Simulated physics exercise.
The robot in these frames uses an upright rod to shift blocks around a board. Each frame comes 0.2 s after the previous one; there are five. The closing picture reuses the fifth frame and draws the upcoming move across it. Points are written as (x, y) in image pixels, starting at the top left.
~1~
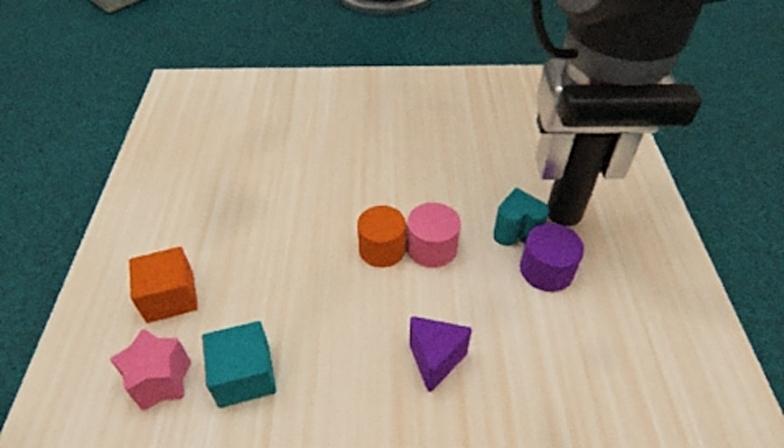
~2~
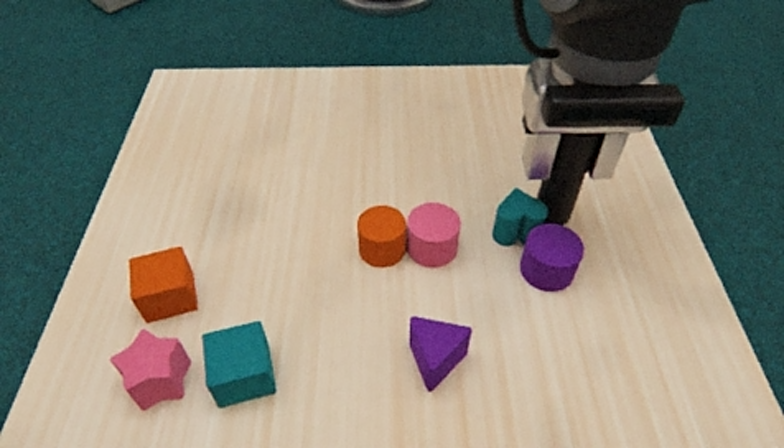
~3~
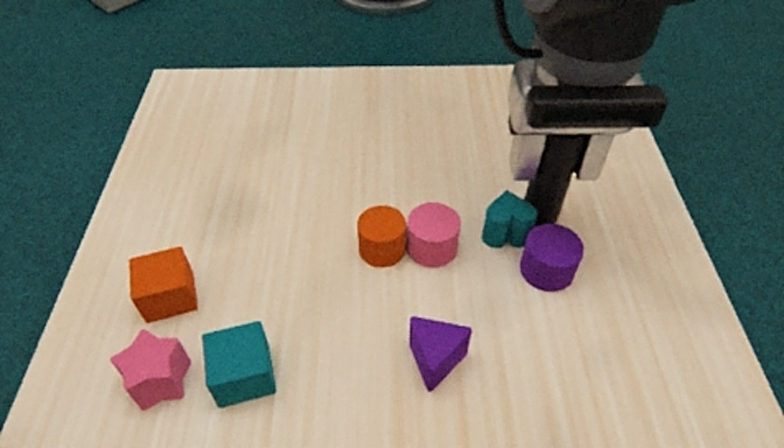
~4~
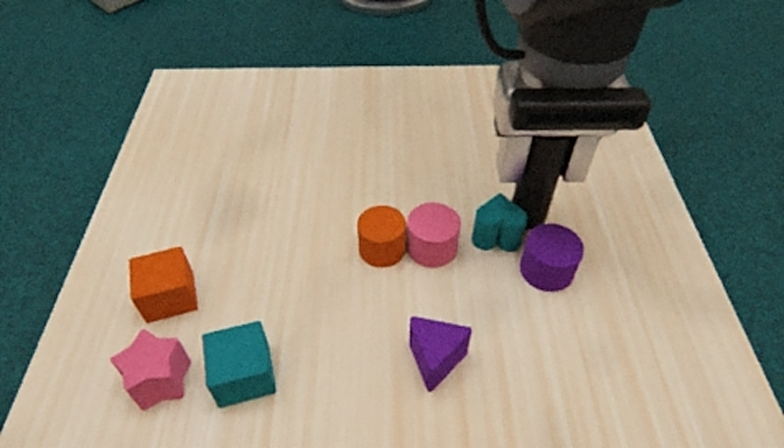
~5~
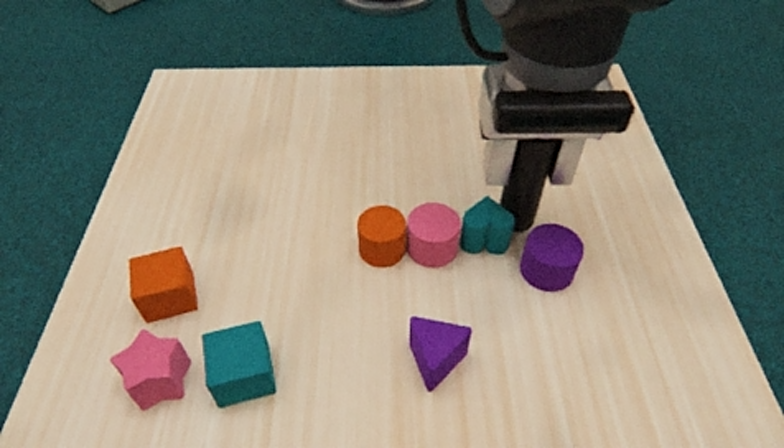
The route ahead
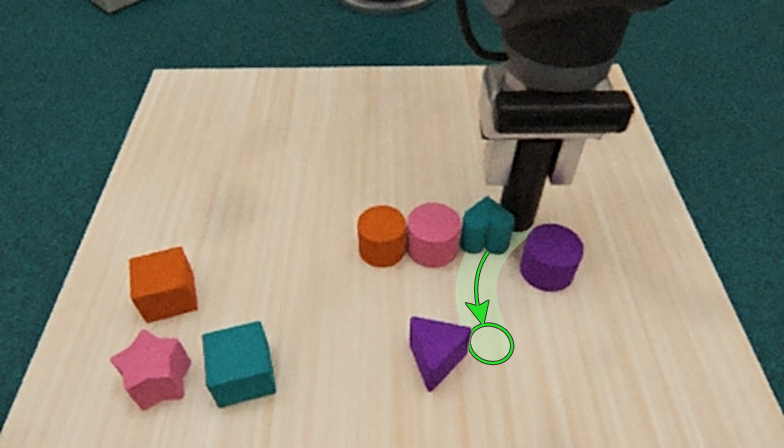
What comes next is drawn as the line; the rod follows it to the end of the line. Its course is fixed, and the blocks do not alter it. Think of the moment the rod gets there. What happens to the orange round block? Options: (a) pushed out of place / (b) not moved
I'll go with a - pushed out of place.
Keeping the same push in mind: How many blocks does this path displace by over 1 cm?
3 or more.
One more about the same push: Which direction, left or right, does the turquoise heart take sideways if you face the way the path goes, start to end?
Its shift is rightward.
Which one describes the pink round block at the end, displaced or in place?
From what I can tell, it won't keep its place.
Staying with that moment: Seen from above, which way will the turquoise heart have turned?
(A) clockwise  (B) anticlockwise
A - clockwise.
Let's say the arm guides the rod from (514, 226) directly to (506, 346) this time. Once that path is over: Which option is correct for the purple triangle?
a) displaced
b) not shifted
The correct letter is b.
The line goes from (514, 226) over (486, 255) and (476, 296) to (490, 343).
On the path given first. One third of the way, rod (487, 249); orange round block (360, 219); pink round block (409, 231); turquoise heart (458, 246).
Two thirds of the way, rod (478, 290); orange round block (357, 218); pink round block (409, 232); turquoise heart (439, 268), turned 40° clockwise.
At the end, rod (492, 337); orange round block (357, 218); pink round block (409, 232); purple triangle unmoved; turquoise heart (439, 268), turned 40° clockwise.
